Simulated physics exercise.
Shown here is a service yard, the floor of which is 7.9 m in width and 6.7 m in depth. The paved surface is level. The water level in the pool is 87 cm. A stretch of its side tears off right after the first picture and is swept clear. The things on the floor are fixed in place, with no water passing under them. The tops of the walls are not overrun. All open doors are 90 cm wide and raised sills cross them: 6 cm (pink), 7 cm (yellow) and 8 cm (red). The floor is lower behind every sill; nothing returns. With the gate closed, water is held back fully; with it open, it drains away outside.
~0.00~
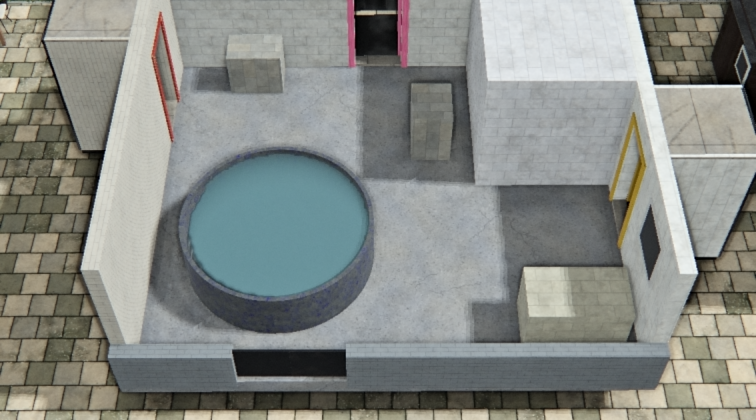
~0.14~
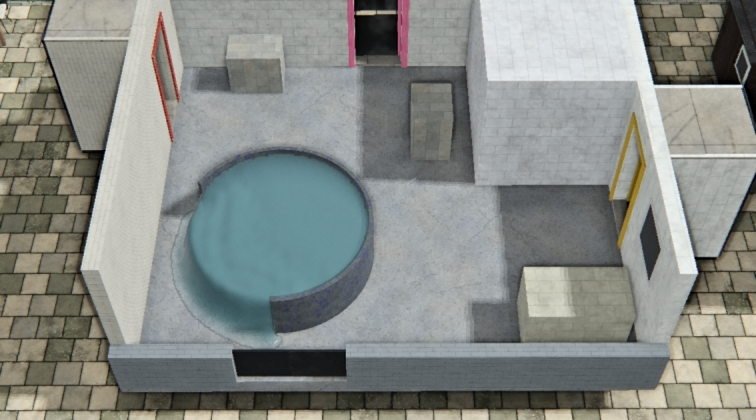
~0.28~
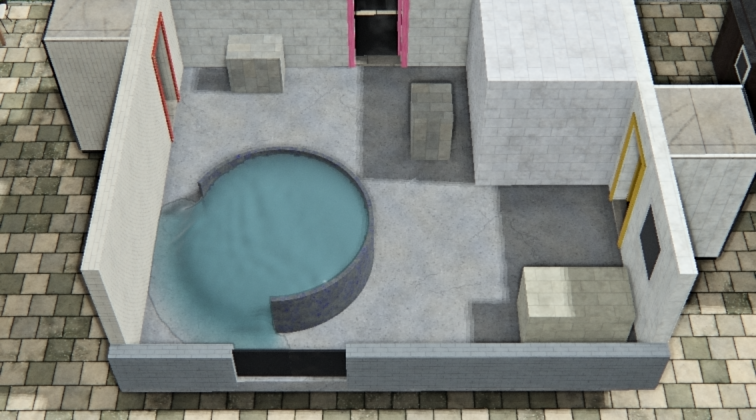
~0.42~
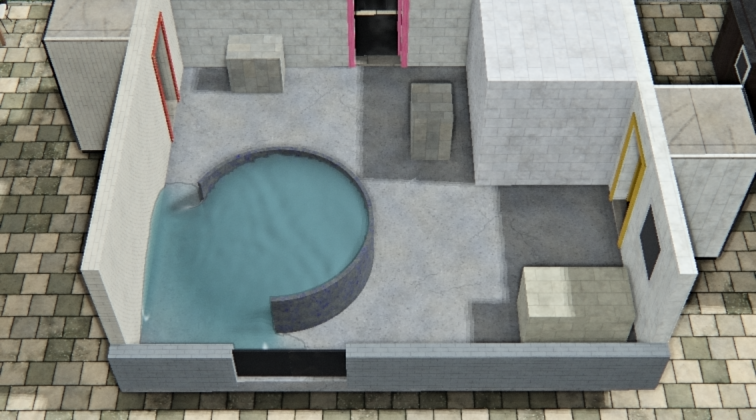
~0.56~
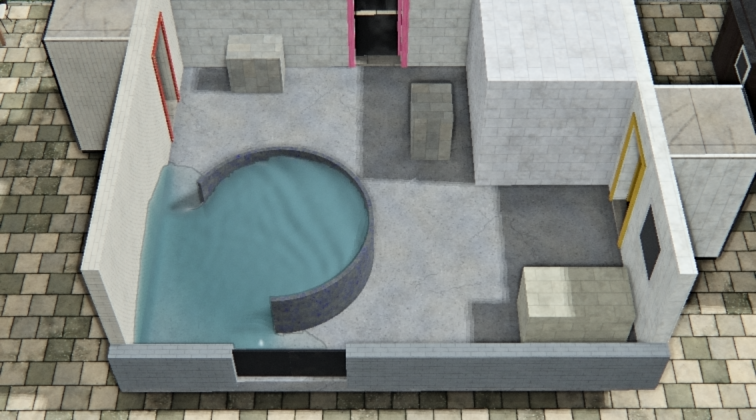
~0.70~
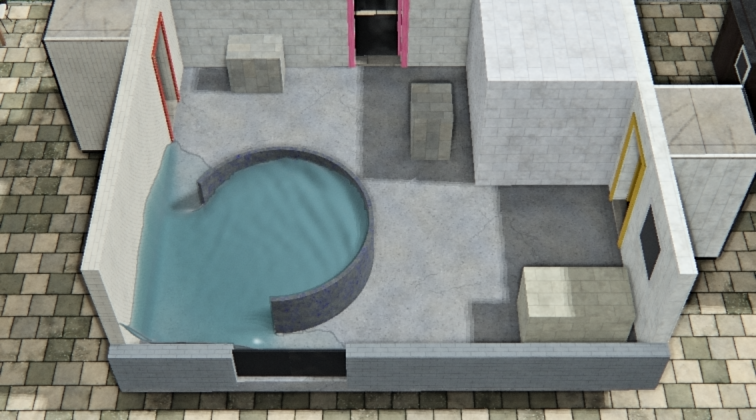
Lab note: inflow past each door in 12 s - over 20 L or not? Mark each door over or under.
Pink door: Over; yellow door: Over; red door: Over.
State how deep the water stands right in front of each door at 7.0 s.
Pink 12 cm, yellow 10 cm, red 11 cm.
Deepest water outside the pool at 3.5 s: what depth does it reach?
Depth: Approx. 43 cm.
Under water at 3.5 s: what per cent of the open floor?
About 75 per cent.
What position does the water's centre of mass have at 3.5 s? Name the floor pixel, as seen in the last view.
Near (284, 236).
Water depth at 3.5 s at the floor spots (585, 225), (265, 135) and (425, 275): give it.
Reading - approx. 5 / 4 / 2 cm.
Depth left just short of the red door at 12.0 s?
The depth there is near 9.0 cm.
After 1.4 s water covers 35 % of the floor and is deepest (87 cm) near (149, 291); pink door not reached, yellow door not reached, red door 6 cm at the sill, 0 L in.
After 2.2 s water covers 50 % of the floor and is deepest (61 cm) near (171, 368); pink door not reached, yellow door not reached, red door 7 cm at the sill, 0 L in.
After 3.5 s water covers 75 % of the floor and is deepest (43 cm) near (229, 74); pink door 13 cm at the sill, 1 L in, yellow door 6 cm at the sill, 0 L in, red door 8 cm at the sill, 1 L in.
After 7.0 s water covers 100 % of the floor and is deepest (28 cm) near (189, 238); pink door 12 cm at the sill, 23 L in, yellow door 10 cm at the sill, 103 L in, red door 11 cm at the sill, 124 L in.
After 12.0 s water covers 100 % of the floor and is deepest (24 cm) near (633, 366); pink door 13 cm at the sill, 129 L in, yellow door 13 cm at the sill, 247 L in, red door 9 cm at the sill, 211 L in.
